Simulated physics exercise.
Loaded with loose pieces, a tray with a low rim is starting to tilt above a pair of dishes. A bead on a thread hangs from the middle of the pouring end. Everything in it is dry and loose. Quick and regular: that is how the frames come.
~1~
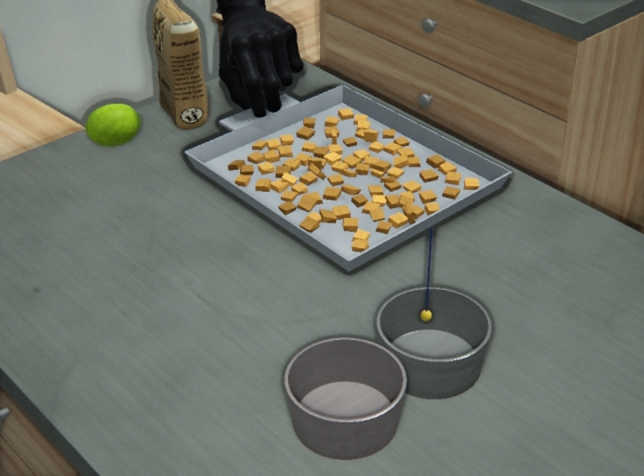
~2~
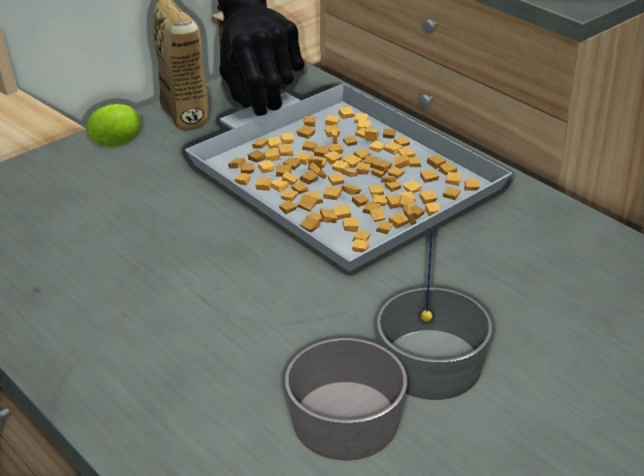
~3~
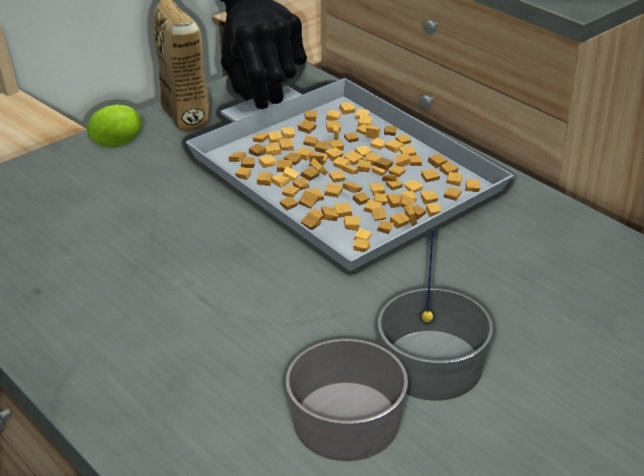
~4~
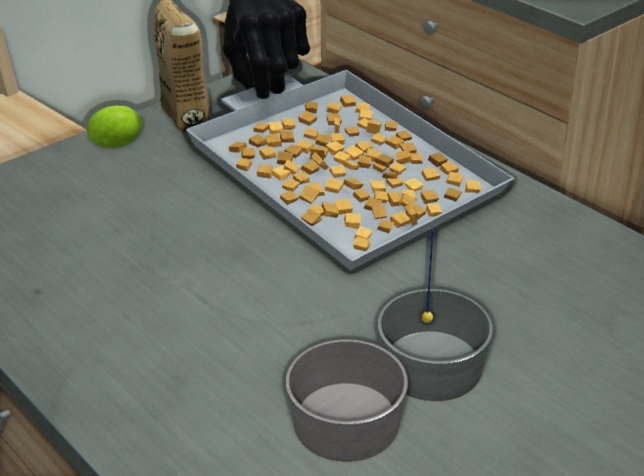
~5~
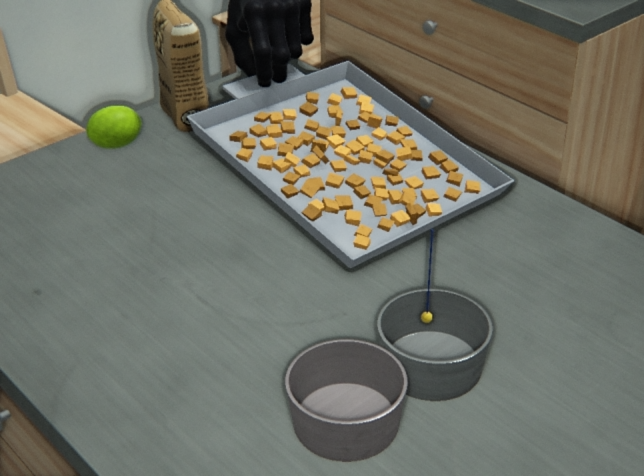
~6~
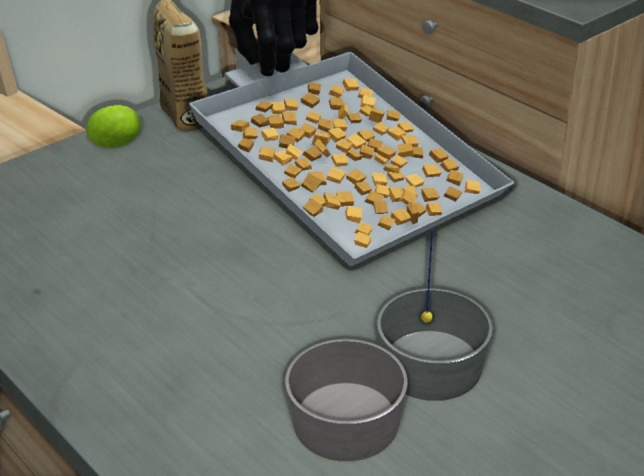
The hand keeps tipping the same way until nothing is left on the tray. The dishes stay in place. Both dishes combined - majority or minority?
Minority.
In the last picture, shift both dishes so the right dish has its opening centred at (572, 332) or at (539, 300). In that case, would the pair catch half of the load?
A minority, then a majority.
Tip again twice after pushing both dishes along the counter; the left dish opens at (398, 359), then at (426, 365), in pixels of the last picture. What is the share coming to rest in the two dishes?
It works out to 70 percent and then 90 percent.
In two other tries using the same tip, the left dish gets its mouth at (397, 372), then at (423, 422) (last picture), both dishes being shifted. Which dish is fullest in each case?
It comes out as the dish further right in the first try and the dish further right in the second.
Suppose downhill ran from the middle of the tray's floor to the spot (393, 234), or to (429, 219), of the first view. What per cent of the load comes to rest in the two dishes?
For the first aim it is 70 in a hundred, for the second 20 in a hundred.
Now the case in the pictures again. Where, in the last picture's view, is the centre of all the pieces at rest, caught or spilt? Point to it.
Close to (513, 350), more or less.
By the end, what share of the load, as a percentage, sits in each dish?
0 percent ends in the left dish, 20 percent in the right.
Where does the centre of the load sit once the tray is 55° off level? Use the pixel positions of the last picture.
In the last view, the load is centred close to (441, 174).
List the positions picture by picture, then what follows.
In the first picture, corners of the pouring end (349, 254) and (502, 172), level; middle of the load (348, 173), cereal squares; left dish (386, 427); right dish (474, 368); bead on its thread (426, 316).
In the second picture, corners of the pouring end (350, 254) and (503, 173), level; middle of the load (349, 173).
In the third picture, corners of the pouring end (351, 254) and (504, 174), tipped barely, lowest at the right corner; middle of the load (350, 170).
In the fourth picture, corners of the pouring end (353, 254) and (504, 177), tipped a little, lowest at the right corner; middle of the load (351, 165).
In the fifth picture, corners of the pouring end (354, 252) and (505, 179), tipped a little, lowest at the right corner; middle of the load (351, 160).
In the sixth picture, corners of the pouring end (355, 251) and (505, 181), tipped a little, lowest at the right corner; middle of the load (354, 155); left dish (387, 428); right dish (474, 369).
Just after the last frame, tray tipped steeply; every one on the tray.
A moment on, tray tipped right over; the larger part on the tray; about a tenth outside both; just a few in the air.
Further on, tray tipped past a quarter turn; roughly a quarter in the right dish; the larger part outside both.
When it is over, tray tipped past a quarter turn; not one in the left dish; roughly a quarter in the right dish; the larger part outside both.
